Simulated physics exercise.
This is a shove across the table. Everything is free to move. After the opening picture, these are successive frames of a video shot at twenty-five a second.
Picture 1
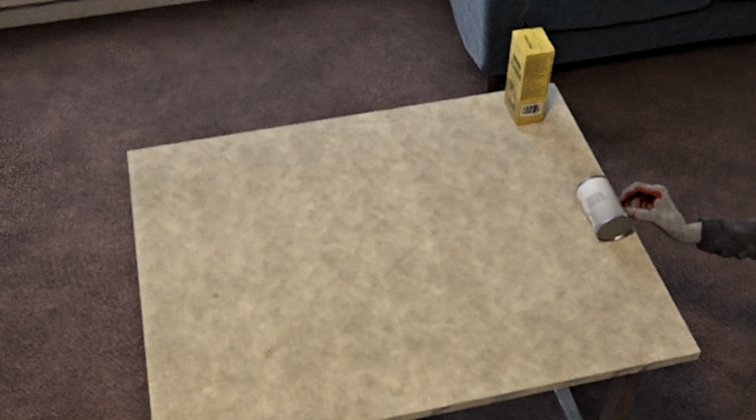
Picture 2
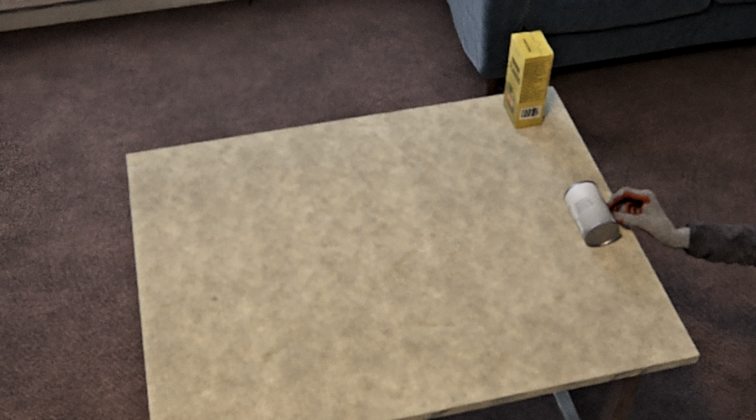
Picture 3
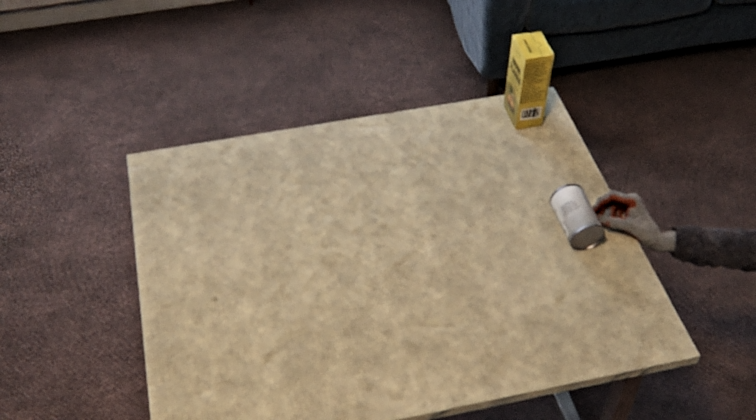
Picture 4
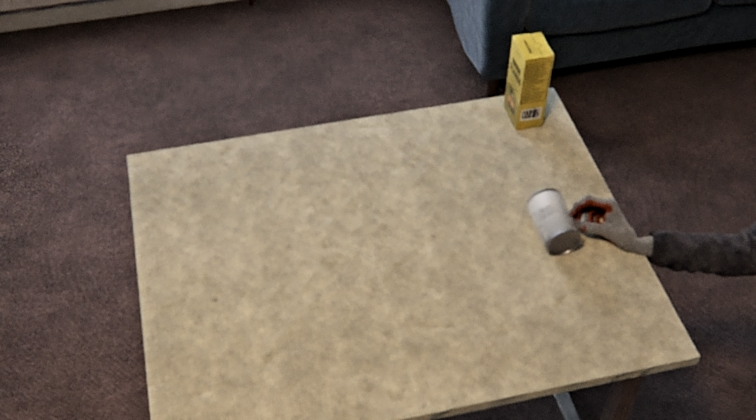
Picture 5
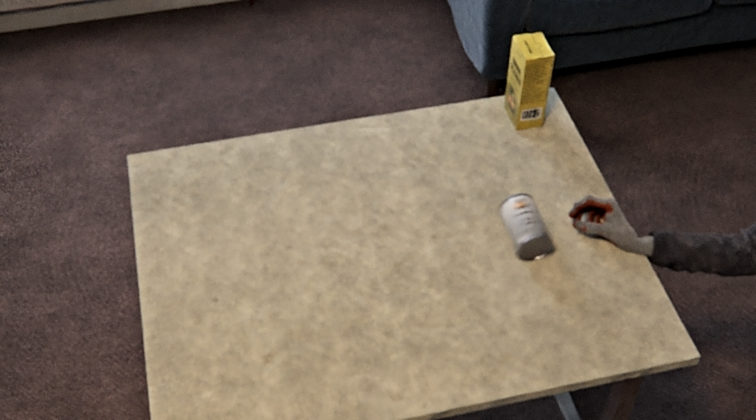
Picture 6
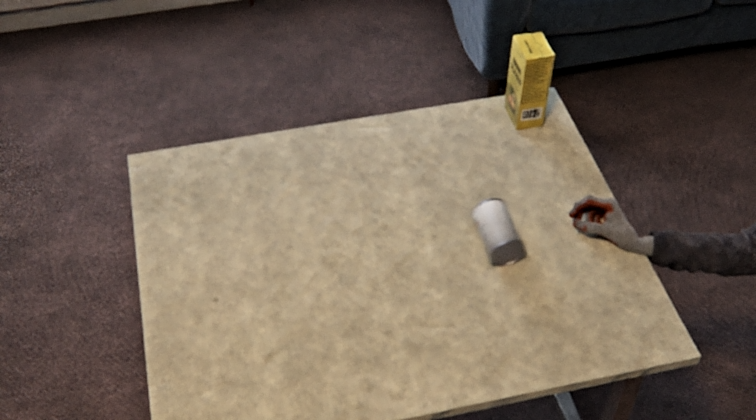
A hand pushes a white tin lying on its side leftward across the table, then releases it as it rolls on.
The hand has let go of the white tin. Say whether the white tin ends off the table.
The white tin falls off the table.
Then, 0.20 s past the last view, white tin displaced well along near (357, 258).
Then, 0.50 s past the last view, white tin displaced well along near (142, 297).
Then, 0.70 s past the last view, white tin now off the table.
Then, 1.00 s past the last view, things are still on the move.
Finally, off the table, white tin.
